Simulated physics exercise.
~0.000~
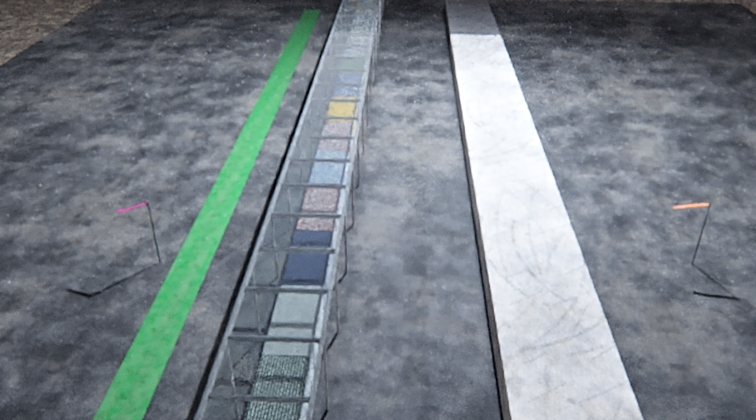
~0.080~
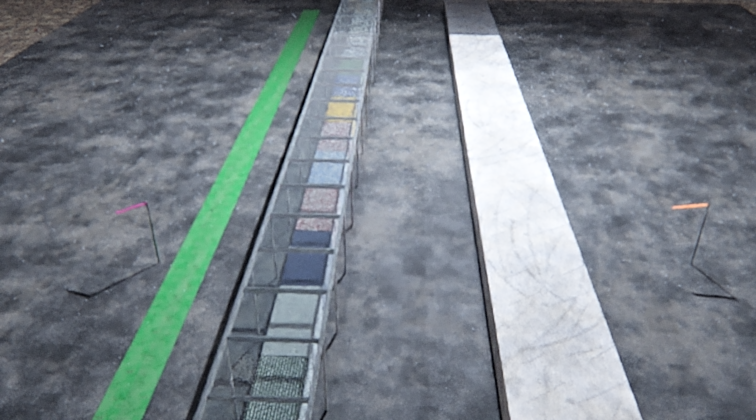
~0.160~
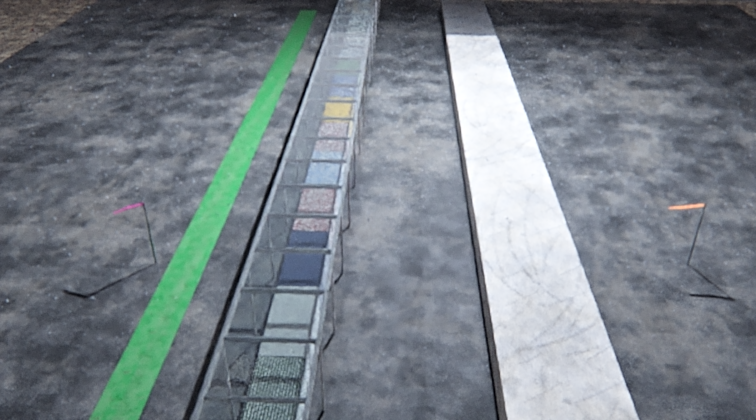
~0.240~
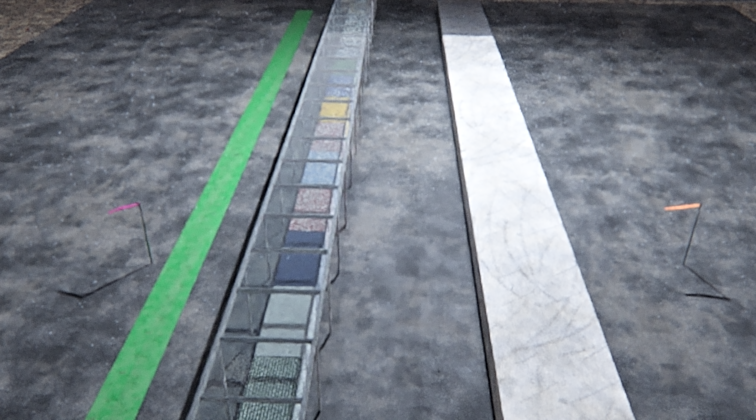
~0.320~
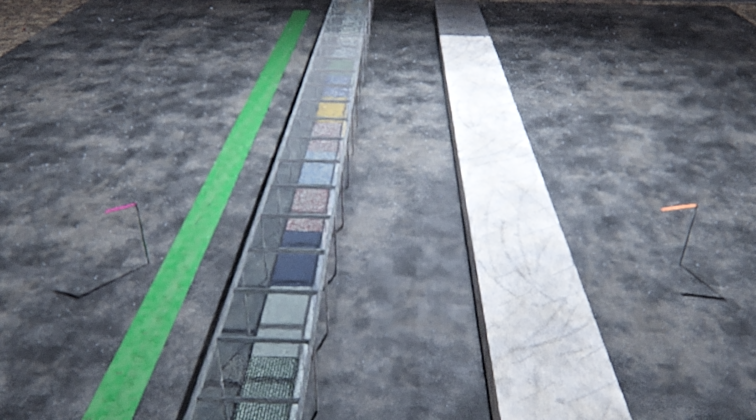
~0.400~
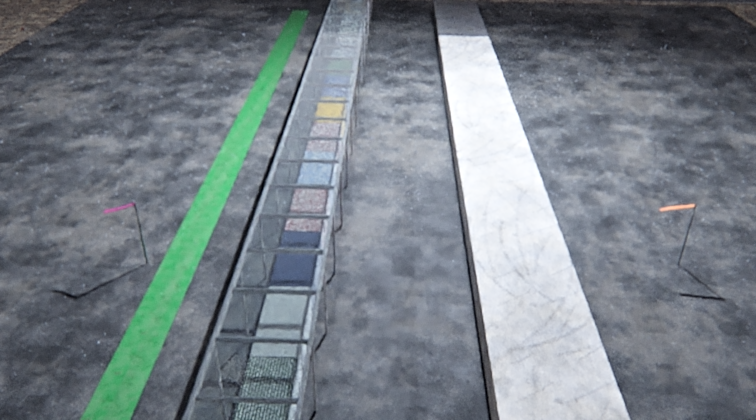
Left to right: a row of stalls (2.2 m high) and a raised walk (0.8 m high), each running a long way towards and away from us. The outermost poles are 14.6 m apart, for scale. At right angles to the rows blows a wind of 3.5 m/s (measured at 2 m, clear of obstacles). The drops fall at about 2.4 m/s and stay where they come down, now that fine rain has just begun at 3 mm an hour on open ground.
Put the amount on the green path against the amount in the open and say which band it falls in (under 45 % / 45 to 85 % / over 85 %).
It falls at from 45 to 85 % of the amount in the open.
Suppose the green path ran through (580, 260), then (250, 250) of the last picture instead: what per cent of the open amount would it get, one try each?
90 % and 20 %.
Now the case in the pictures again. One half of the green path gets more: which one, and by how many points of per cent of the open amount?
I'd go with the left-hand part, ahead by near 45 points.
In 10 minutes the green path collects 0.3 mm against 0.5 mm in the open.
In 30 minutes the green path collects 1.0 mm against 1.5 mm in the open.
In 60 minutes the green path collects 1.9 mm against 3.0 mm in the open, so the green path has 65 % of the open amount; the left half of it has 87 %, the right half 43 %.
